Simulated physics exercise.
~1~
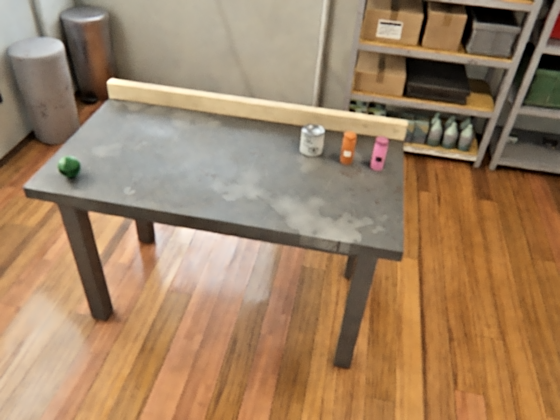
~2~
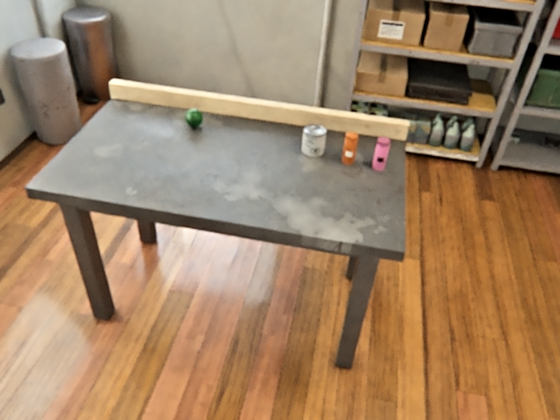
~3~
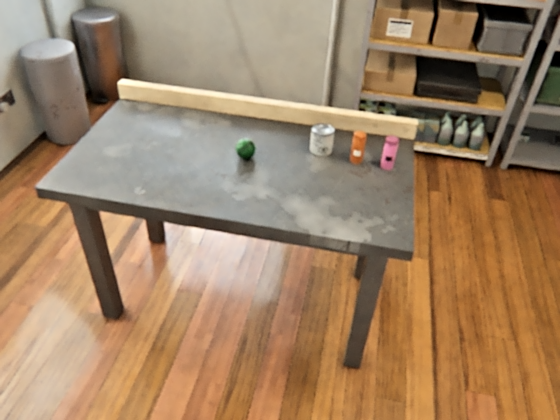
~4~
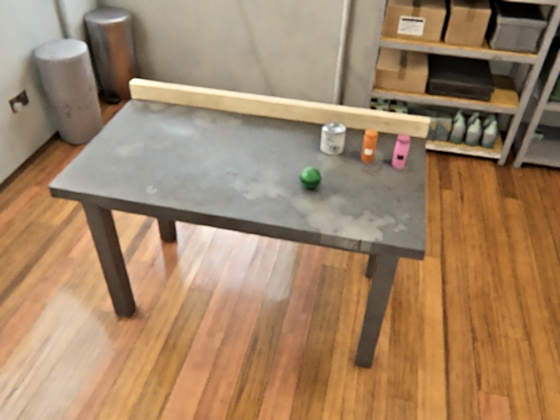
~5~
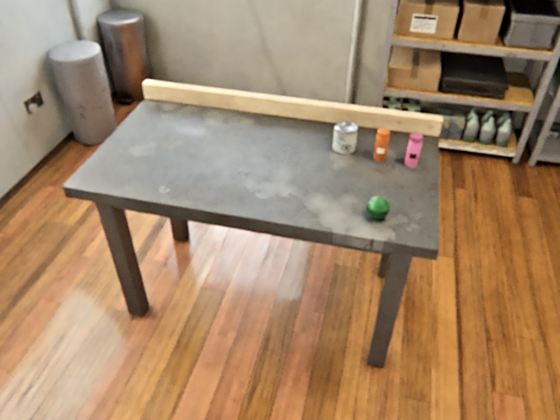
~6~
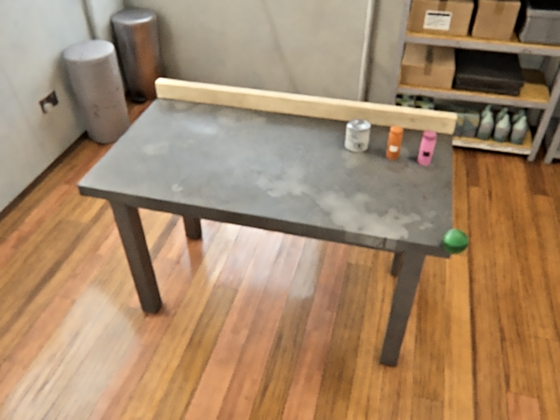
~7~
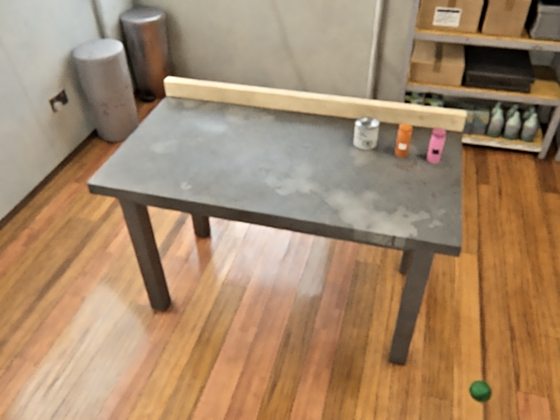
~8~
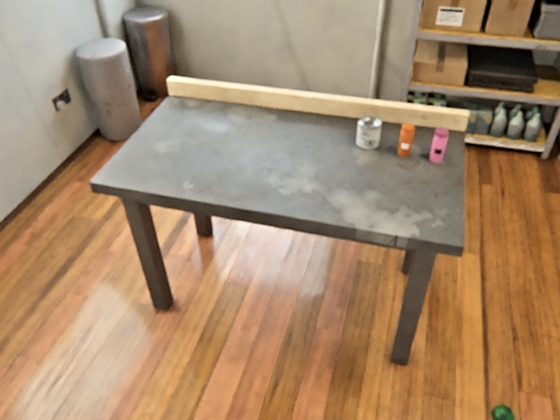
In a room with a wooden floor, a green ball rolls across a grey table to the batten at the back, then heads right and forward past a white tin, an orange shaker and a pink shaker, which stay put, drops off the right edge and ends on the floor at lower right.
